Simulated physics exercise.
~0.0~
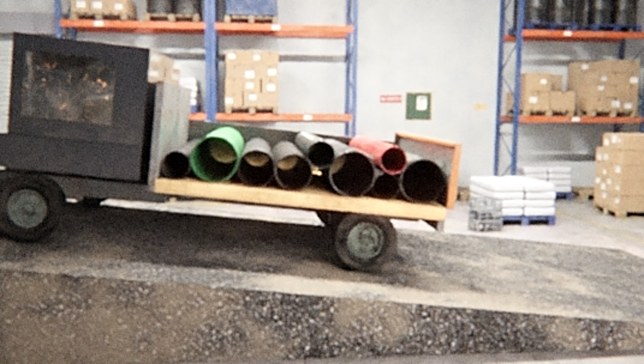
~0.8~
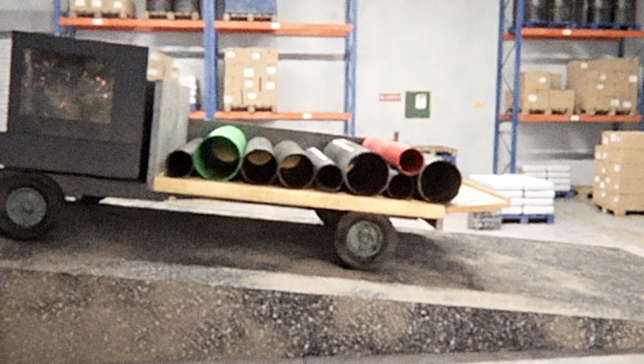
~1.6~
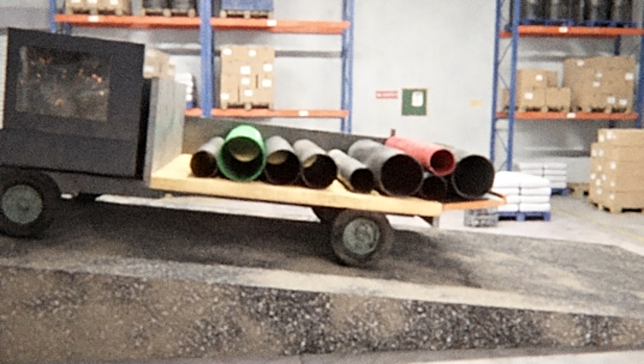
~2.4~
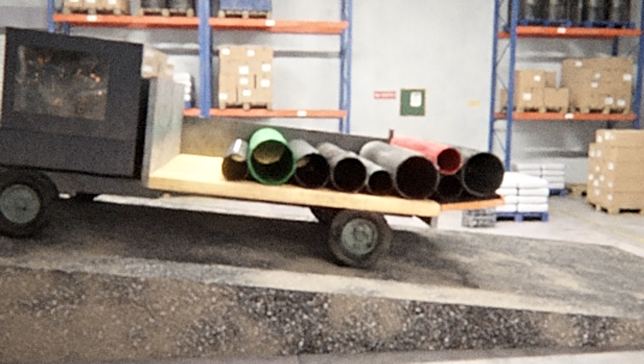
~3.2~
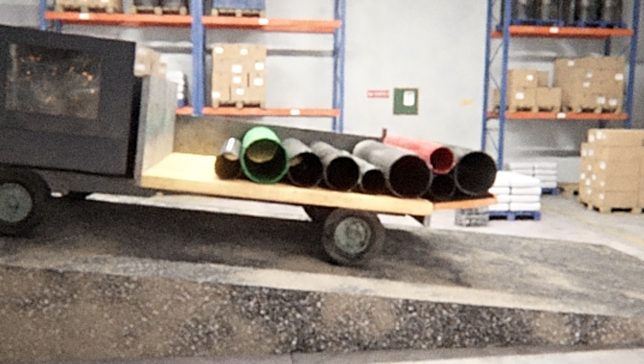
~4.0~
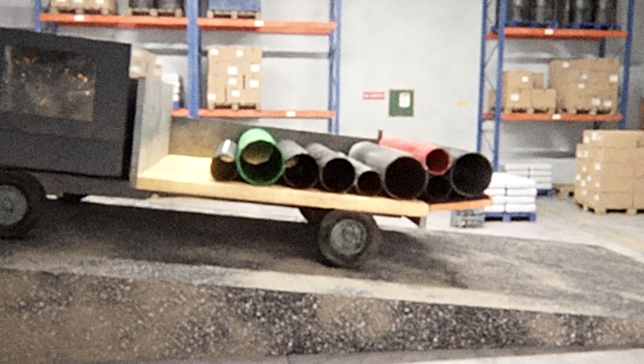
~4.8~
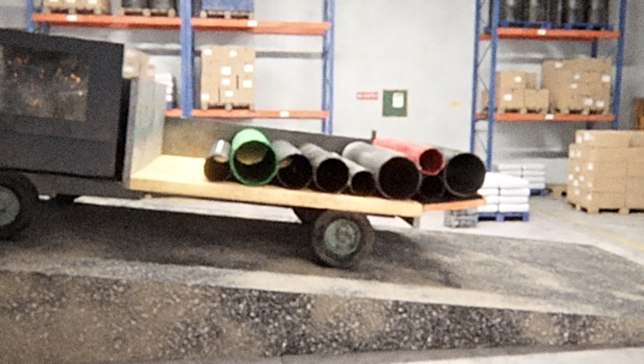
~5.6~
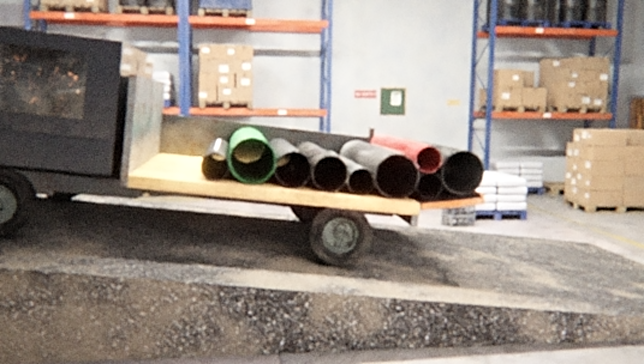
A truck's tailgate drops and its pipes roll right, settling without falling off.
